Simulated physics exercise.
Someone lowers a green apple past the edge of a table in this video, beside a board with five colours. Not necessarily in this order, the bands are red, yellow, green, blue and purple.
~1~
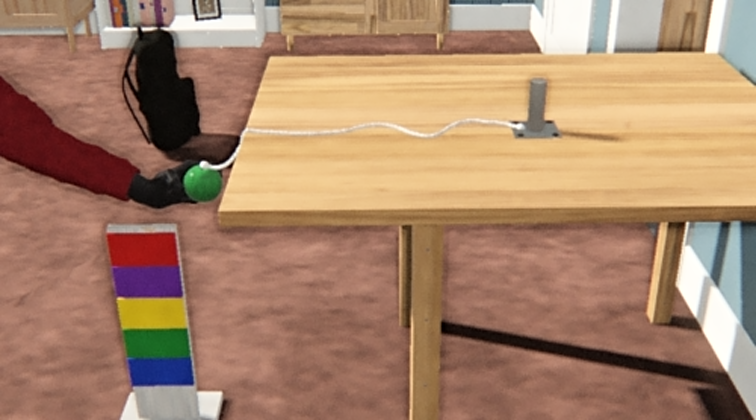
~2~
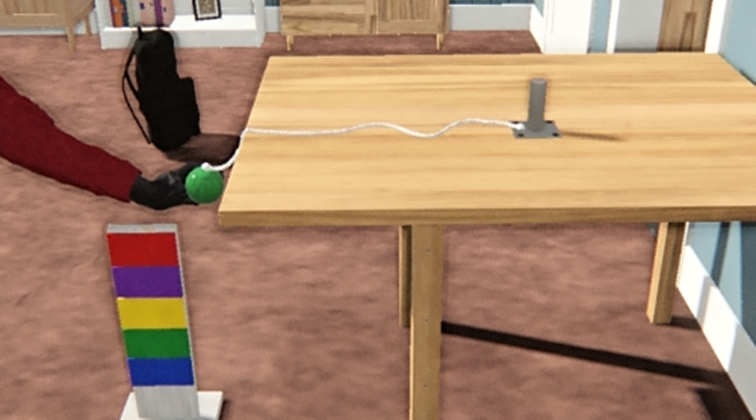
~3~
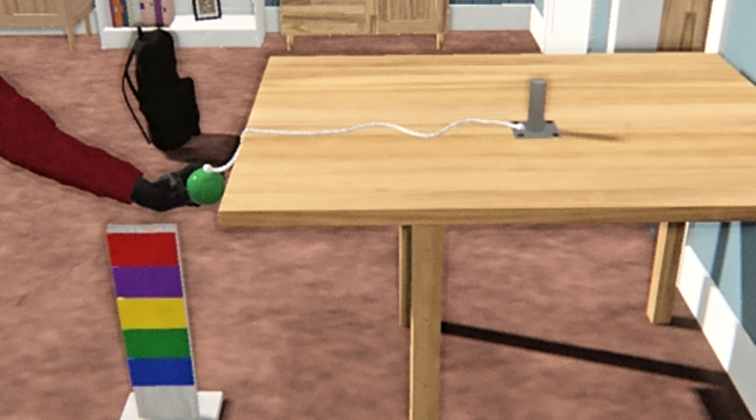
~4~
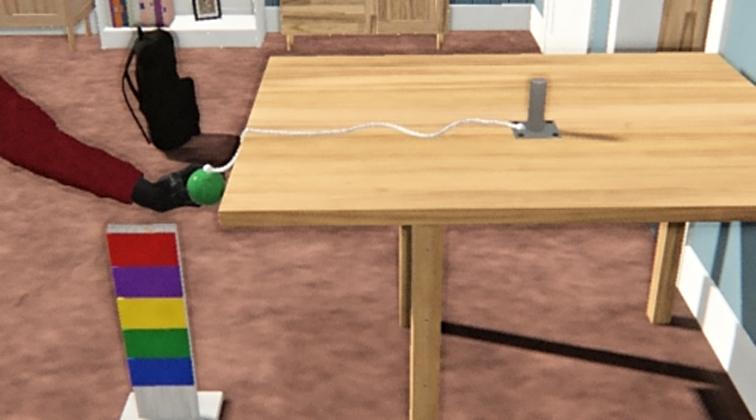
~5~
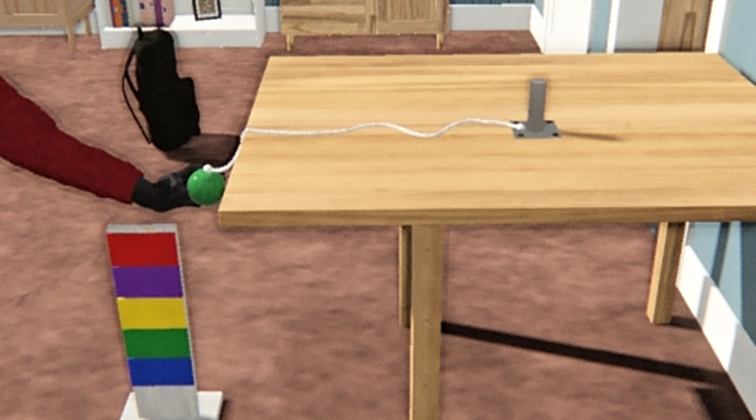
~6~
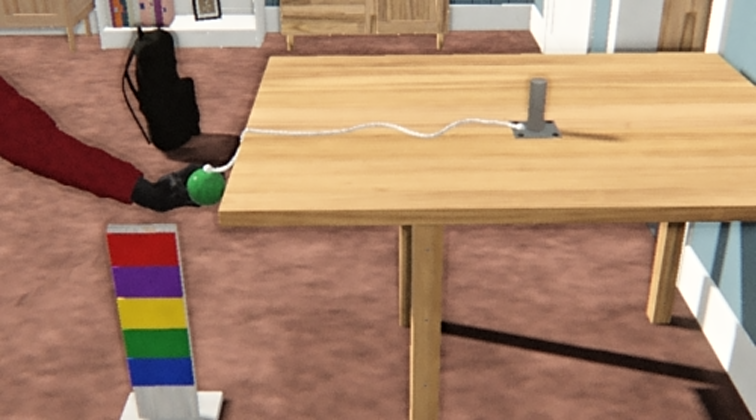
Beside a colour-banded board, a gloved hand holds a green ball on a white string, barely moving.
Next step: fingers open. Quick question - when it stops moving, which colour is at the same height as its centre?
I would say red.
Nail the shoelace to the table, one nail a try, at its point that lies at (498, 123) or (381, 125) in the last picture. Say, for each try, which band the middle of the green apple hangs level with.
Taking them in turn: Red; above them all.
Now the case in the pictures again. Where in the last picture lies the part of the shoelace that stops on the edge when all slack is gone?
That spot lies near (280, 133).
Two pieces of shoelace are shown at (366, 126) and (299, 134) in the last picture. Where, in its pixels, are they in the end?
Point one to (330, 130), point two to (259, 130).
Soon after, apple near (267, 241); level with red.
After that, apple near (235, 244); level with red.
In the end, apple near (259, 247); level with red. Its middle rests at the red band.
